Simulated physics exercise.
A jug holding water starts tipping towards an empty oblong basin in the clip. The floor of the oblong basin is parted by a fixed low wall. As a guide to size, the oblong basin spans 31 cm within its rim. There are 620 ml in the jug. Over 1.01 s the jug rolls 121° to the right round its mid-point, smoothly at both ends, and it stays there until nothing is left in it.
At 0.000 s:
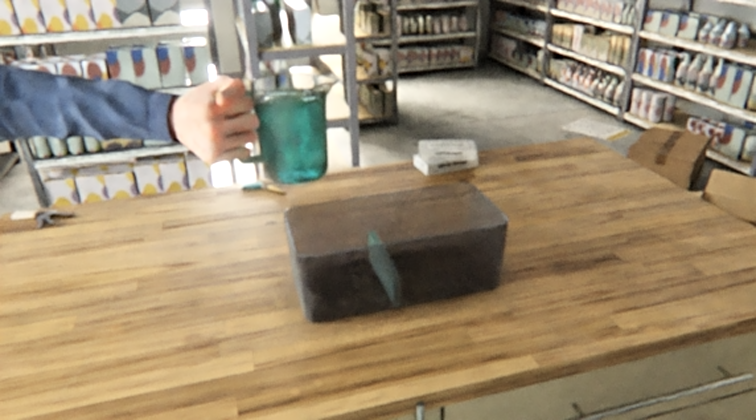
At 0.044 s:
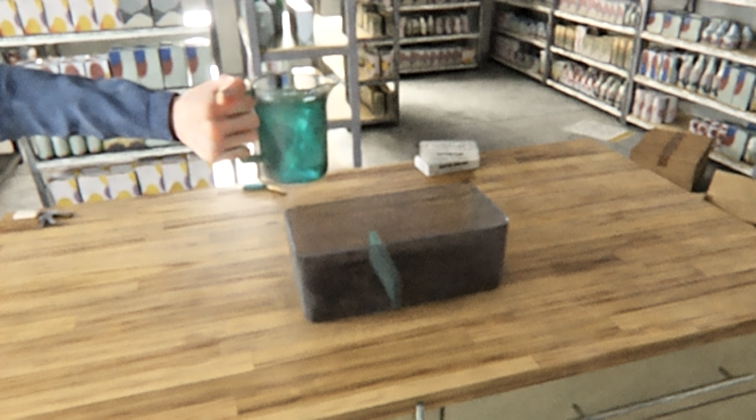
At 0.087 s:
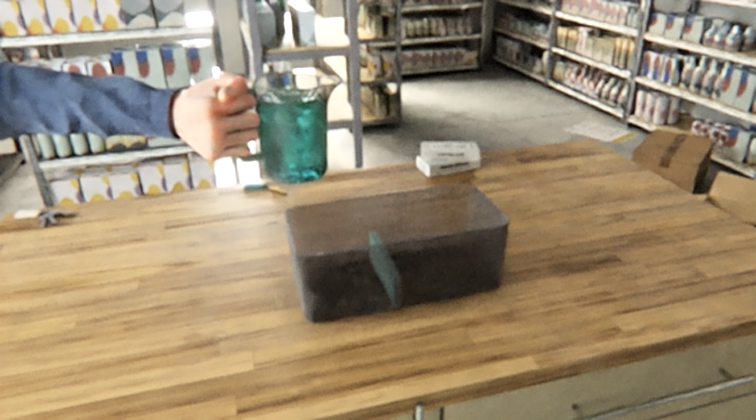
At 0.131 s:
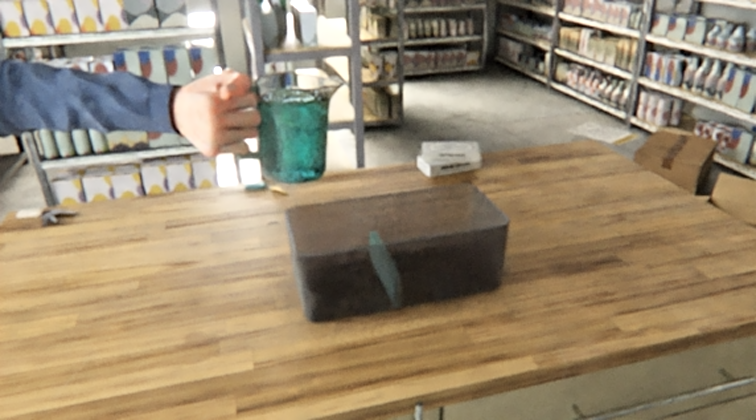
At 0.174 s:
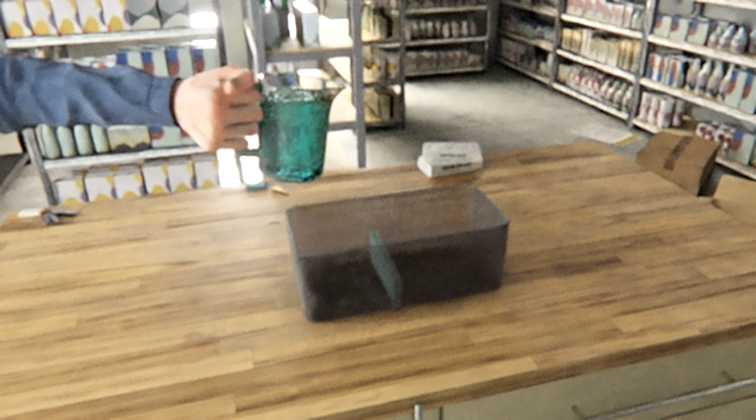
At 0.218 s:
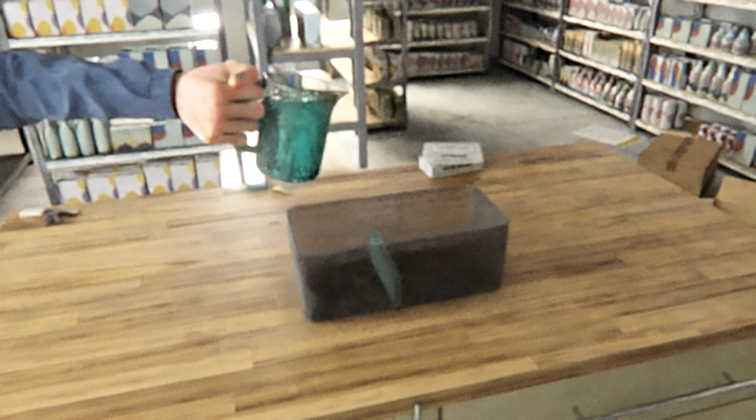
A hand holds a jug of teal liquid above a basin and tilts it slightly right.
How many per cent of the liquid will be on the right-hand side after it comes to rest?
Some 64 per cent will be on the right-hand side.
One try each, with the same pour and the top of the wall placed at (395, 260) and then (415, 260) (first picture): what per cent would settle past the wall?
40 % and 10 %.
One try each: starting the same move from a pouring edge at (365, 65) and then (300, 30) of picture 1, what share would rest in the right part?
95 and 20 %.
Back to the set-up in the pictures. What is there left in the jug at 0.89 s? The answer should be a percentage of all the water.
Close to 14 in a hundred.
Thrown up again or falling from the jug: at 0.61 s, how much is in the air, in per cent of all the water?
Near 18 per cent at that moment.
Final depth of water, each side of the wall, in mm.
Depths: Left near 12 mm, right near 16 mm.
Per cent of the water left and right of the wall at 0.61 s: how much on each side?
Around 0 on the left and around 6 on the right.
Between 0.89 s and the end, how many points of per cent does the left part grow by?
Near 22 percent, give or take.
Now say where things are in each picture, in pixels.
The first picture shows tilt 0°; pouring edge (339, 79); surface from (255, 99) to (324, 93); the oblong basin's rim runs from (290, 233) to (490, 202); the wall's top is at (383, 253).
The second picture shows tilt 1°; pouring edge (340, 79); surface from (255, 99) to (325, 93).
The third picture shows tilt 2°; pouring edge (341, 81); surface from (256, 98) to (325, 93).
The fourth picture shows tilt 5°; pouring edge (344, 83); surface from (258, 98) to (328, 93).
The fifth picture shows tilt 9°; pouring edge (347, 86); surface from (261, 98) to (331, 93).
The sixth picture shows tilt 13°; pouring edge (350, 90); surface from (263, 99) to (335, 93).
Then, 0.61 s in, the tilt is 79° and 76 per cent is still to pour, 0 is left of the wall and 6 right of it.
Then, 0.89 s in, the tilt is 117° and 15 per cent is still to pour, 13 is left of the wall and 53 right of it.
Then, 1.19 s in, the tilt is 121° and 0 per cent is still to pour, 35 is left of the wall and 63 right of it.
Then, 1.51 s in, the tilt is 121° and 0 per cent is still to pour, 35 is left of the wall and 63 right of it.
Finally, 35 per cent lies left of the wall, 64 right of it and 1 outside.
